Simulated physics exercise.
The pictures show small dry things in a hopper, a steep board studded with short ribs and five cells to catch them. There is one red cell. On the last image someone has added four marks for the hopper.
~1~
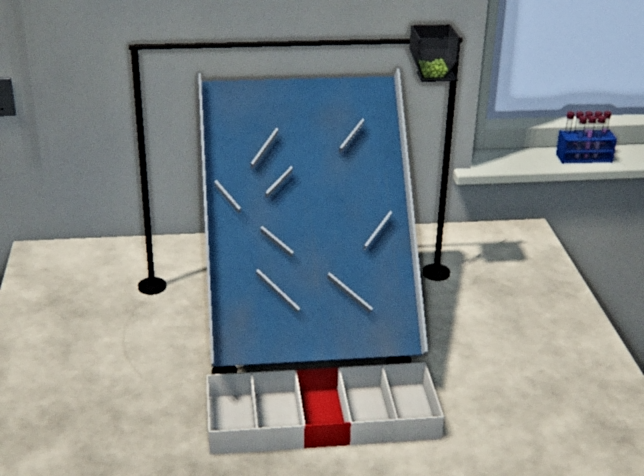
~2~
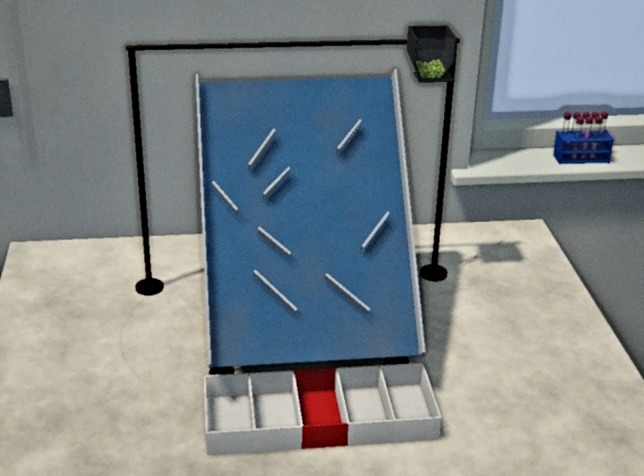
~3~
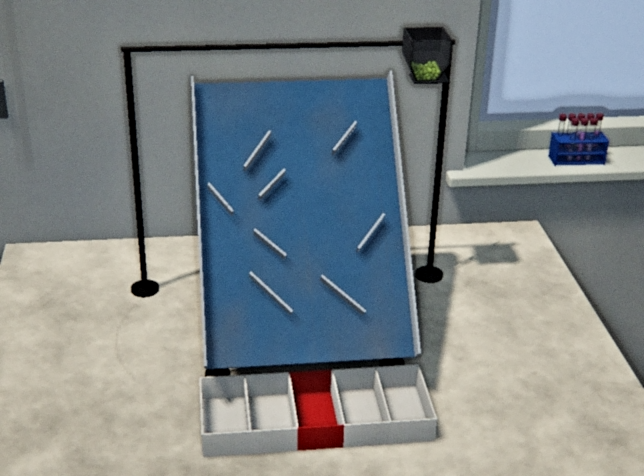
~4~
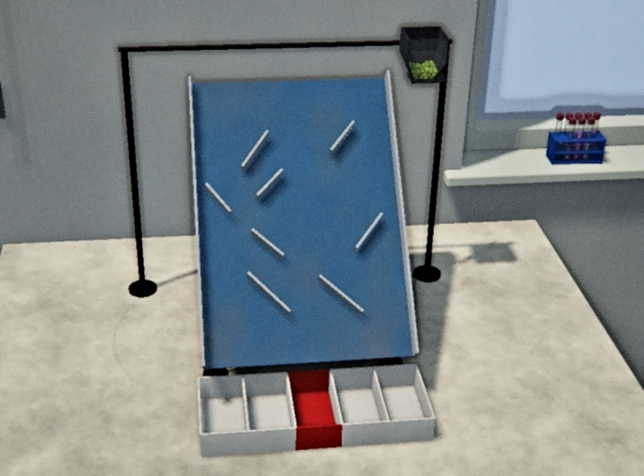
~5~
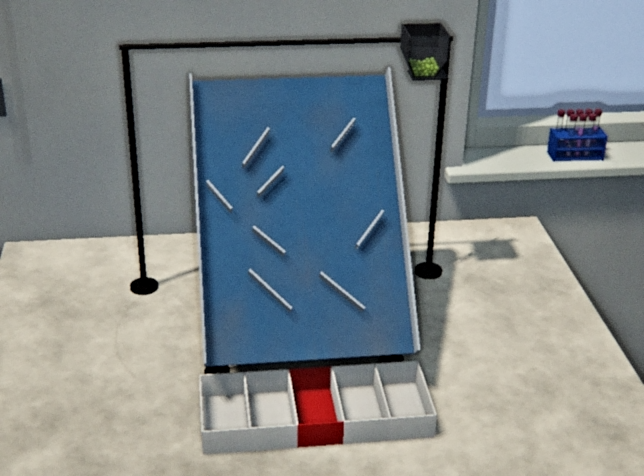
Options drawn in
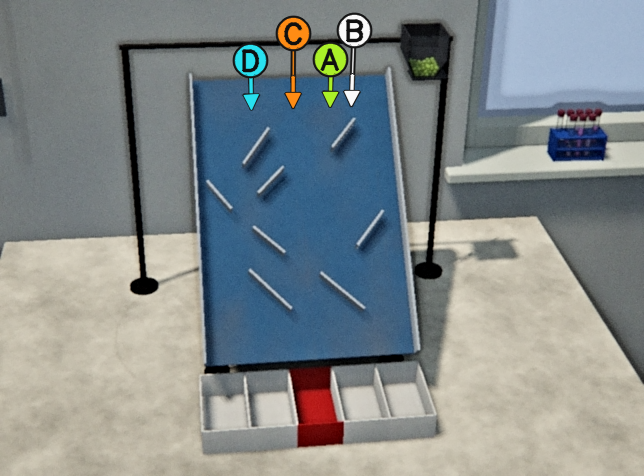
On a pale tabletop beside a windowsill, a dark hopper of small green pieces hangs above the right side of a steep blue board with slanted ribs and five cells, the middle one red. The view drifts slightly, then eases back a little, while the hopper, pieces and board stay still.
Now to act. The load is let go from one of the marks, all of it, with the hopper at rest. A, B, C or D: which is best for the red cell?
I would pick mark A.
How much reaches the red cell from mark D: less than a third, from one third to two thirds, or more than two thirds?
It is less than a third.
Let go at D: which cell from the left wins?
The fourth.
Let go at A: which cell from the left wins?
The third.
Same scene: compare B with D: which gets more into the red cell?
The answer is B.
On the marked copy, mark A meets the board at (330, 101); mark B meets the board at (351, 100); mark C meets the board at (293, 102); mark D meets the board at (251, 104).
Choosing A, the bulk in the red cell, close to a quarter in other cells, only a few outside the box.
Choosing B, close to a third in the red cell, close to two thirds in other cells, only a few outside the box.
Choosing C, close to a third in the red cell, close to half in other cells, a small share outside the box.
Choosing D, a small share in the red cell, the bulk in other cells, only a few outside the box.
